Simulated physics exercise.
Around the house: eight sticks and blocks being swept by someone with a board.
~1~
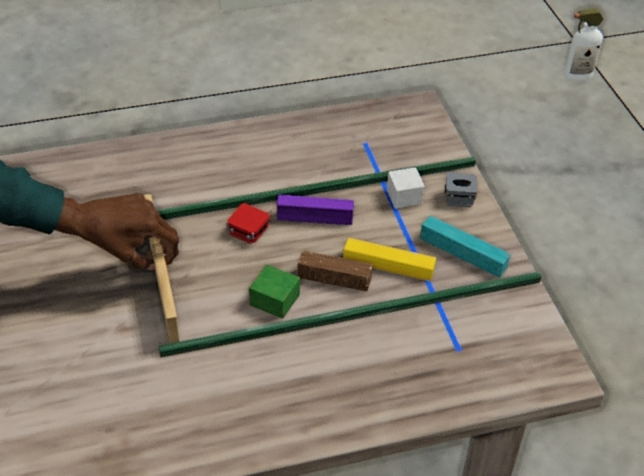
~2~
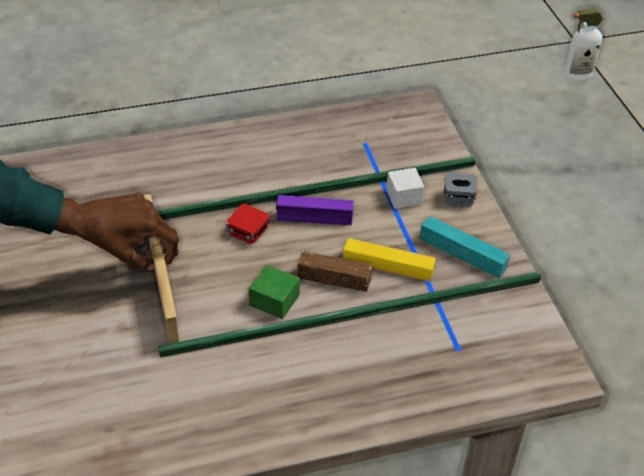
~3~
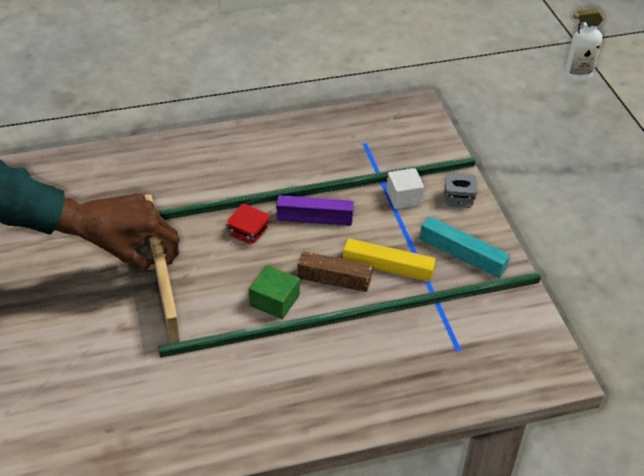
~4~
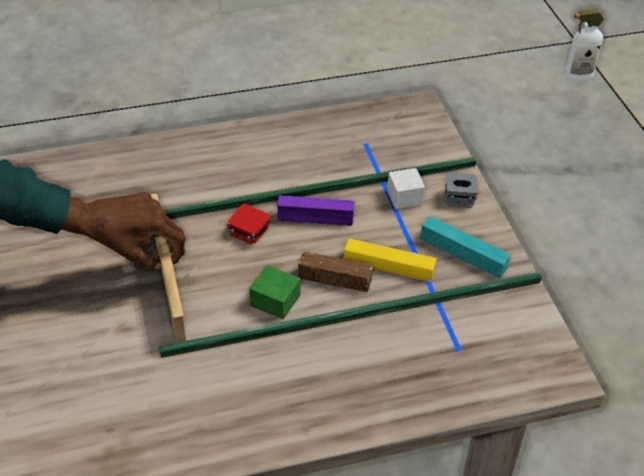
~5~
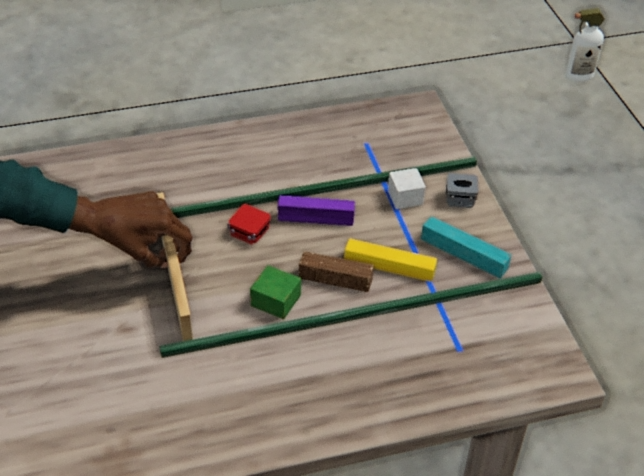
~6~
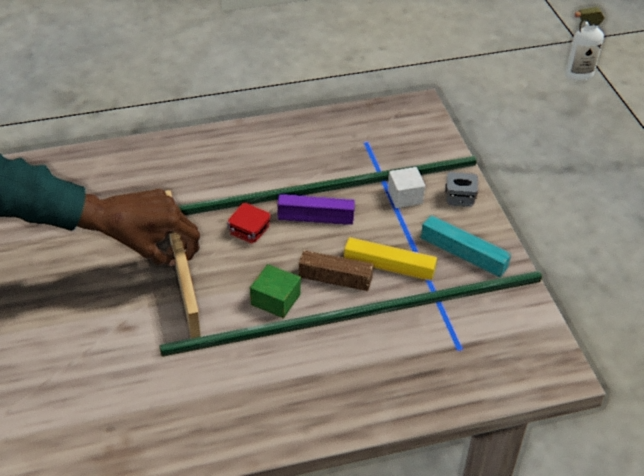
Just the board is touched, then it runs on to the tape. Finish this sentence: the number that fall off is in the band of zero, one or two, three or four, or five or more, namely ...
Namely zero.
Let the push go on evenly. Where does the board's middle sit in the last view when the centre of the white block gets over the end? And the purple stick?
The middle is at (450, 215) when it's the white block, and at (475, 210) when it's the purple stick.
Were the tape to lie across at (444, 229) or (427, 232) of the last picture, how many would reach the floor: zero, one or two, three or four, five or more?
For each in order, 1 or 2 and zero.
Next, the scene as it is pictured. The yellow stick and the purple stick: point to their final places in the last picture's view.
The yellow stick comes to rest close to (467, 235), while the purple stick rests close to (425, 187).
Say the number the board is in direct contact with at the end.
That would be 4 of them.
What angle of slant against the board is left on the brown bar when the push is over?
The angle comes out near 45 degrees.
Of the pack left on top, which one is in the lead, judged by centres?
The grey case.
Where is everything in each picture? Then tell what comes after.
The first picture shows grey case (461, 191); turquoise bar (464, 246); white block (405, 188); board (160, 267); tape (407, 236).
The second picture shows turquoise bar (464, 246); purple stick (315, 210).
The third picture shows white block (405, 188); board (161, 267).
The fourth picture shows grey case (461, 191); green block (275, 292).
The fifth picture shows turquoise bar (465, 247); yellow stick (390, 260).
The sixth picture shows grey case (461, 190); turquoise bar (465, 246); white block (406, 187); board (181, 263); tape (408, 236).
Early on, none off yet; grey case at rest near (461, 190); turquoise bar at rest near (465, 246); white block at rest near (406, 187).
A while later, none off yet; grey case at rest near (461, 190); turquoise bar travelled a little near (473, 240); white block travelled about its own width near (424, 181).
Finally, the number that fall off is zero.
